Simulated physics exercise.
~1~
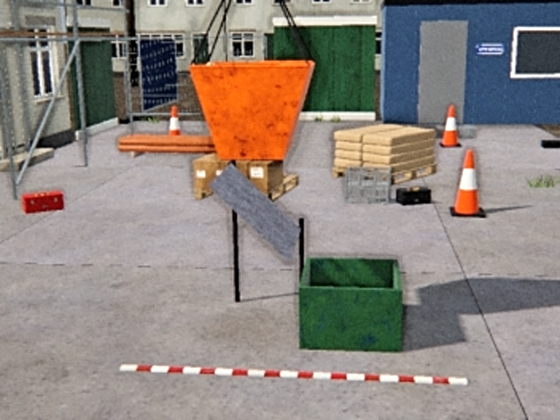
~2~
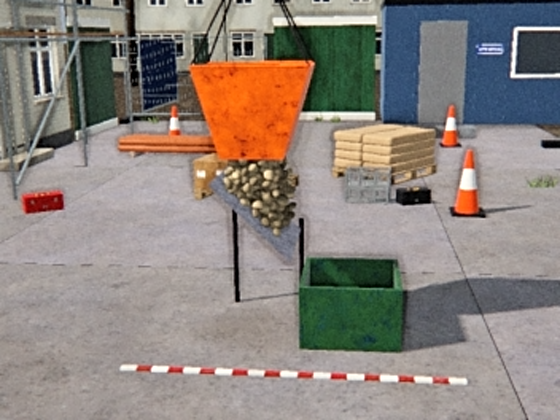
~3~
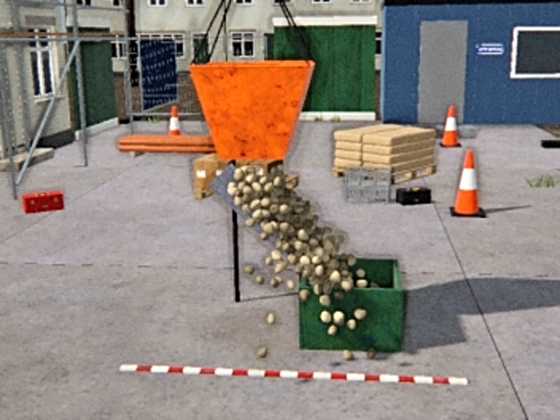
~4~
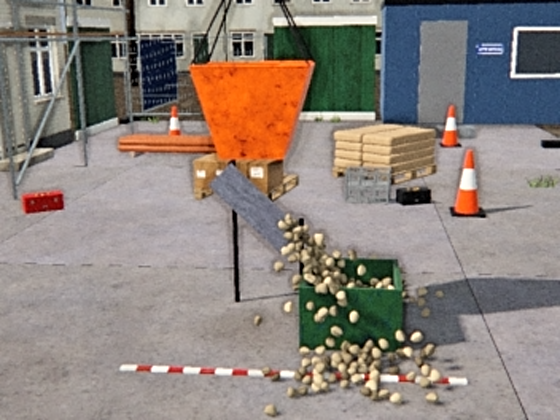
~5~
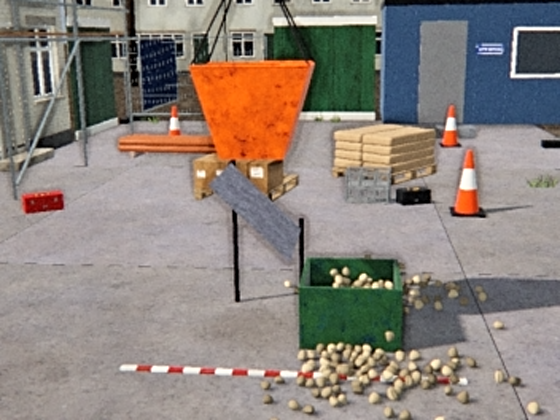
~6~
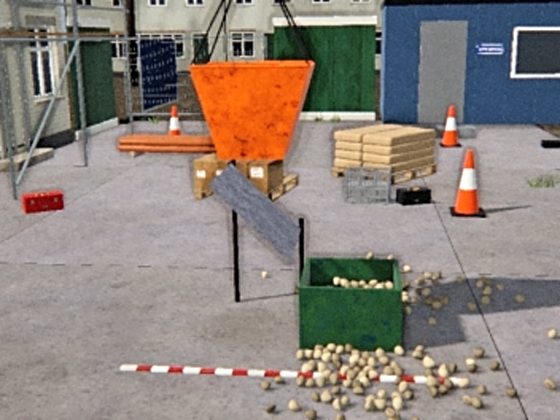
To begin with, an orange skip hangs above a sloping steel slide in a paved yard, with an open green bin below and a red and white striped staff on the ground. A mass of smooth, pale stones then drops from the bottom of the skip onto the slide. They pour down to the right, tumbling into the bin while some spill past its edges. The last stones leave the slide, and strays roll across the paving. At the end, most of the stones appear to be in the bin, with many scattered in front and to the right.
